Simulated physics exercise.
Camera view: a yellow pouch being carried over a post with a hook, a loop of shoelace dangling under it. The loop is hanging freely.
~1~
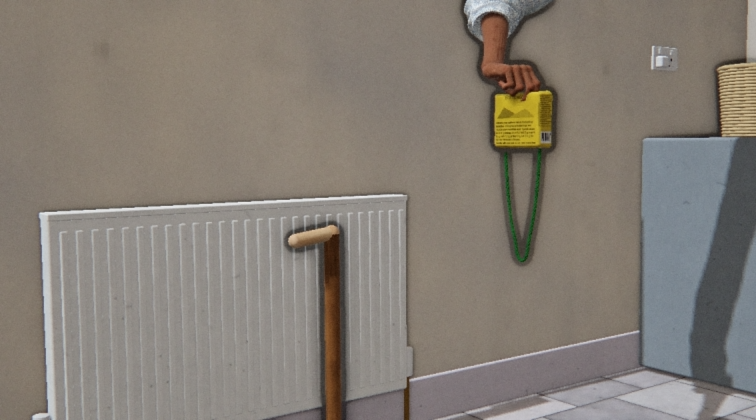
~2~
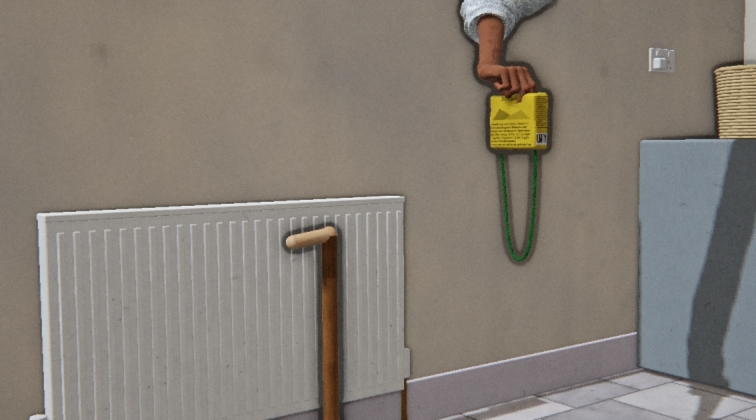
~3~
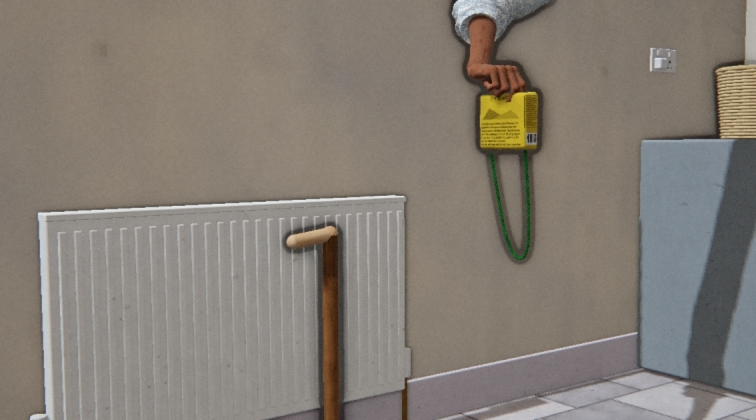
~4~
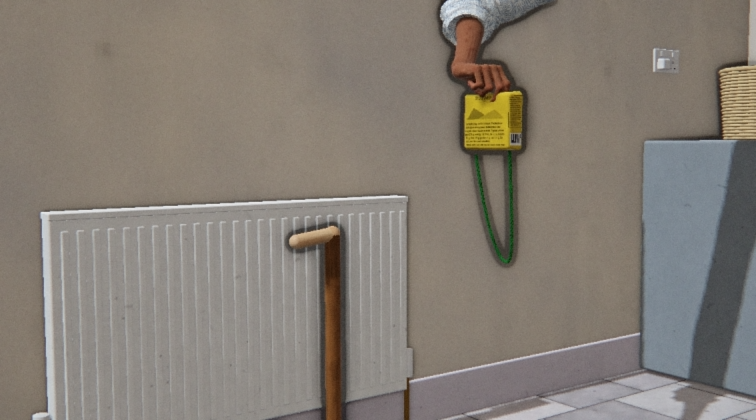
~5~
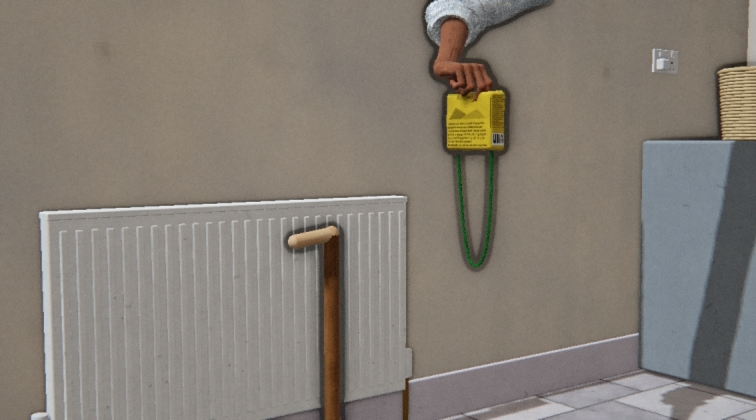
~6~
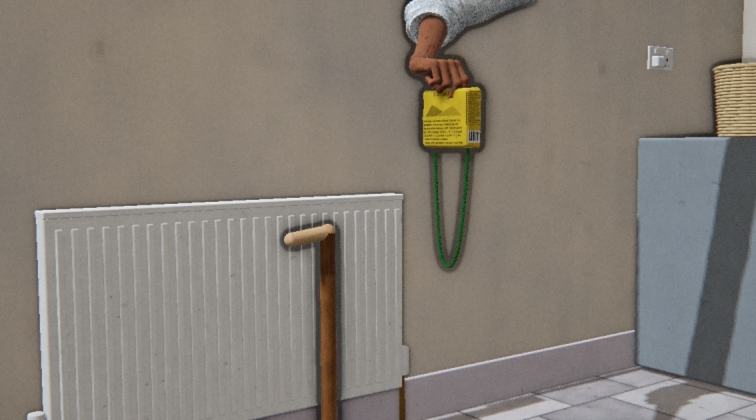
In a room with a white radiator and a wooden post with a peg on top, a hand carried a yellow pouch steadily leftward along the wall, a green loop of cord dangling beneath it.
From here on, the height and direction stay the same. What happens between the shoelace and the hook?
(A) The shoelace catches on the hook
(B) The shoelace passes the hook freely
B.
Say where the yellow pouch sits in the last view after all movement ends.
Once everything settles, look close to pixel (164, 114).
Then, 1.44 s past the final frame, pouch past the post near (288, 116).
Then, 2.16 s past the final frame, pouch past the post near (187, 115).
When it is over, pouch past the post near (164, 114). The yellow pouch passes clear.
